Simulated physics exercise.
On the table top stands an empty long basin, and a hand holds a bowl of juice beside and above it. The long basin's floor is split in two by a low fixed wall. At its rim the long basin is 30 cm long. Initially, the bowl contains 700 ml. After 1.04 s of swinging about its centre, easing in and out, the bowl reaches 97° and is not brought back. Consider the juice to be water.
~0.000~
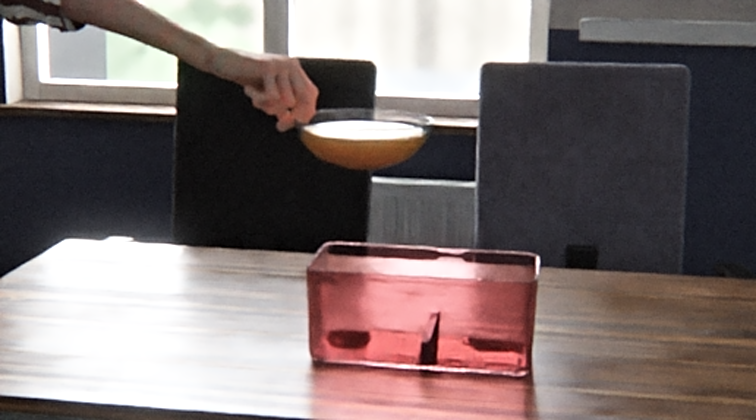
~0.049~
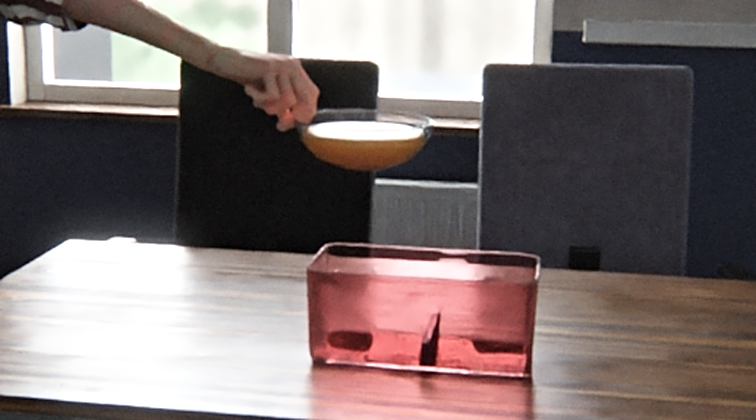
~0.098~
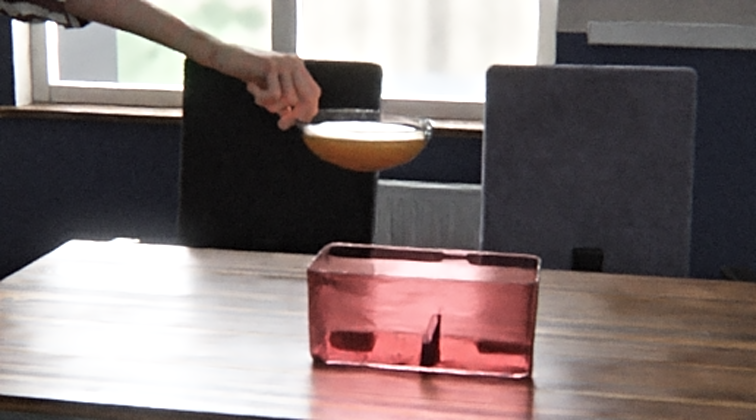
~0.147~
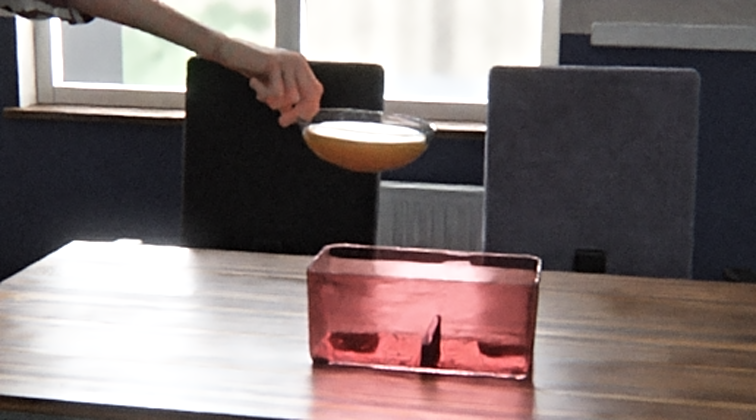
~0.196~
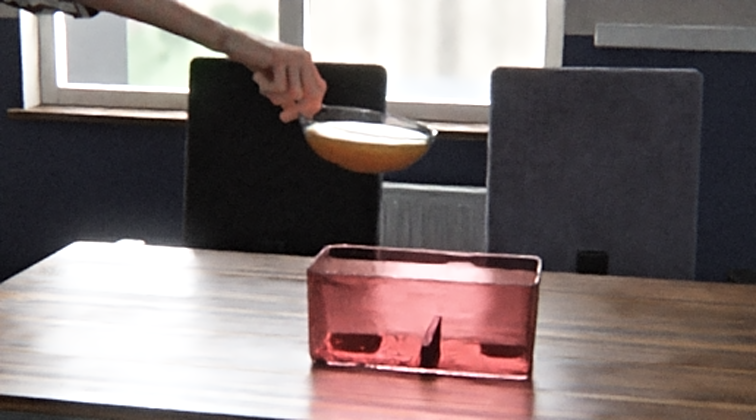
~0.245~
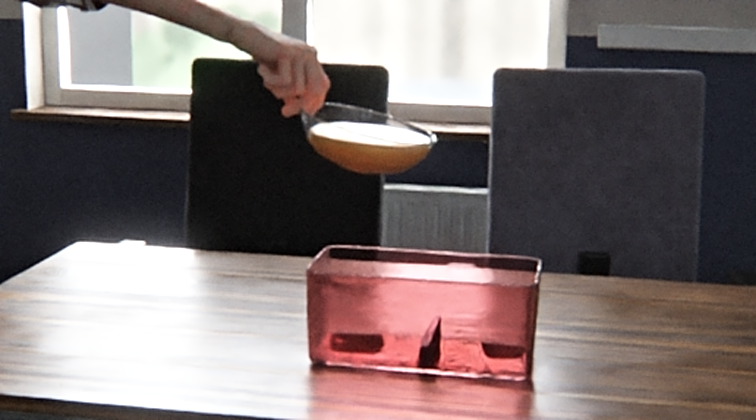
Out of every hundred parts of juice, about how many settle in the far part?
About 76 out of 100.
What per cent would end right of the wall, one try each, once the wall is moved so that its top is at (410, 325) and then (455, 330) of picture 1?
It comes to 90 per cent, and then 55 per cent.
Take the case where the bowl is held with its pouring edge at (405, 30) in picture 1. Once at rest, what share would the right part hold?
It would then come to around 70 percent.
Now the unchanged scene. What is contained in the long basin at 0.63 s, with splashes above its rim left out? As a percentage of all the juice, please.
Near 26 in a hundred.
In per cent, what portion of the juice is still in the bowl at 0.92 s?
I'd say some 0 per cent remains.
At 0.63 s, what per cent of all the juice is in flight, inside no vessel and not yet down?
Around 46 in a hundred.
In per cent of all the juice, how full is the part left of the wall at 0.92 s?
The left part holds some 16 per cent.
By 0.63 s the tilt is 65° and 27 per cent is still to pour, 0 is left of the wall and 27 right of it.
By 0.92 s the tilt is 94° and 0 per cent is still to pour, 16 is left of the wall and 80 right of it.
By 1.22 s the tilt is 97° and 0 per cent is still to pour, 20 is left of the wall and 79 right of it.
By 1.54 s the tilt is 97° and 0 per cent is still to pour, 23 is left of the wall and 77 right of it.
At rest 23 per cent lies left of the wall, 76 right of it and 1 outside.
